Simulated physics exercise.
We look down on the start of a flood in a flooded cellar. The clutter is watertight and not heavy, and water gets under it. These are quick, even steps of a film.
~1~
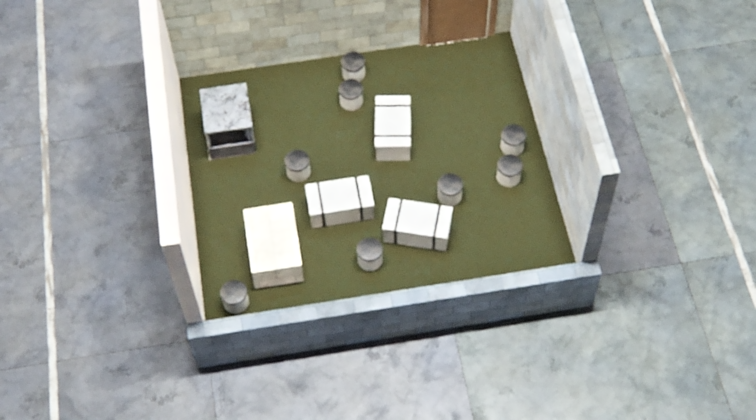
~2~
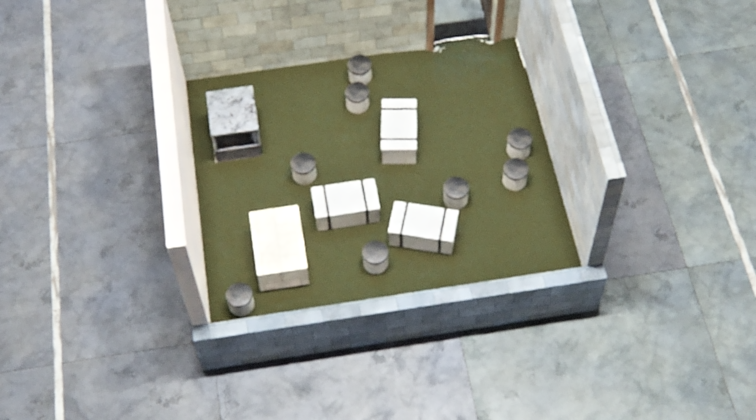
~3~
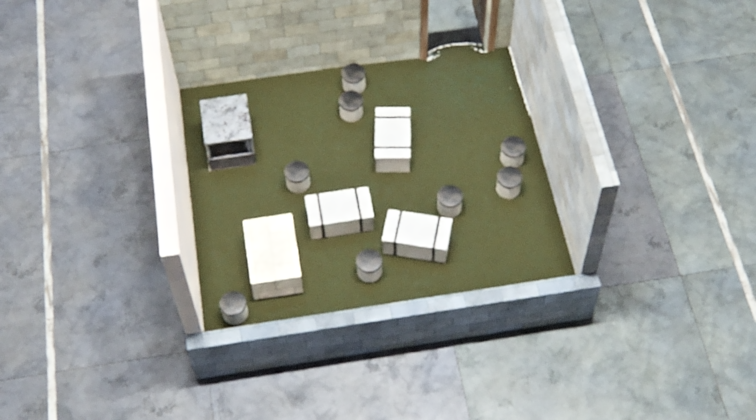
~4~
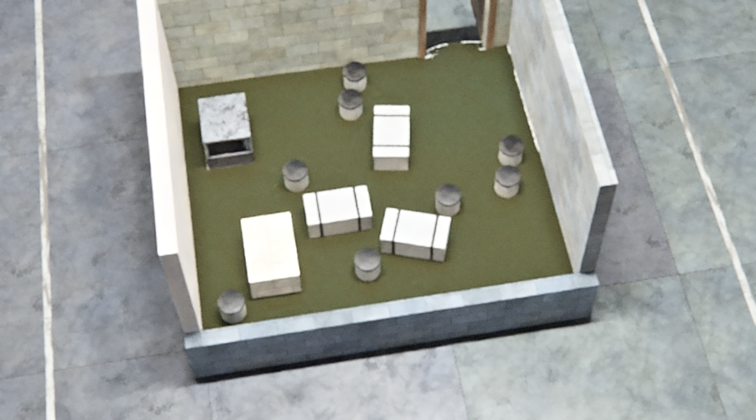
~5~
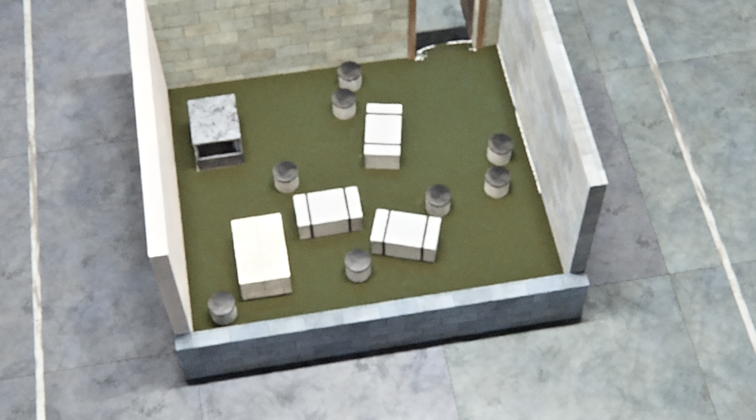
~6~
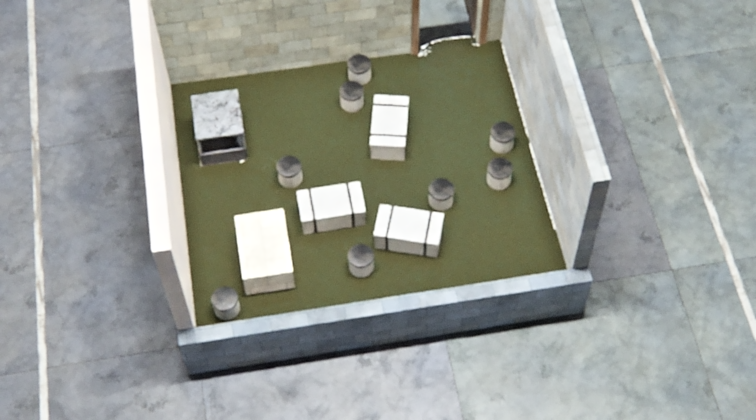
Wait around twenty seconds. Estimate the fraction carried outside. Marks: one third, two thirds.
That comes to between one and two thirds.
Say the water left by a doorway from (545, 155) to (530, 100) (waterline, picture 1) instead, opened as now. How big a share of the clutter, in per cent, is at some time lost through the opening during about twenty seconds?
I make it 50 per cent.
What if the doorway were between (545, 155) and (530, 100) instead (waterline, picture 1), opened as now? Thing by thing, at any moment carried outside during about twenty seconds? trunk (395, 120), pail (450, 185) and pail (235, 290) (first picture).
As listed: Yes, gone, inside.
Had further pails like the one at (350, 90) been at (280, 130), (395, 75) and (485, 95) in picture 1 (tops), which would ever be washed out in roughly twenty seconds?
In turn: Kept in, gone, through.
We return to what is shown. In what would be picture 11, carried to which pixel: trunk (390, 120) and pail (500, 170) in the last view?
Near (412, 93) and (500, 141).
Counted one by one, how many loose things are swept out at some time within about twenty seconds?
6 of them.
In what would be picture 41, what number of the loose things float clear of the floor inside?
The number is 5.
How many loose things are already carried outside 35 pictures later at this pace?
6 of them.
A moment on, 0 of 11 are out; 11 afloat.
Next, 3 of 11 are out; 8 afloat.
Later, 6 of 11 are out; 5 afloat.
In the end, 6 of 11 are out; 5 afloat.
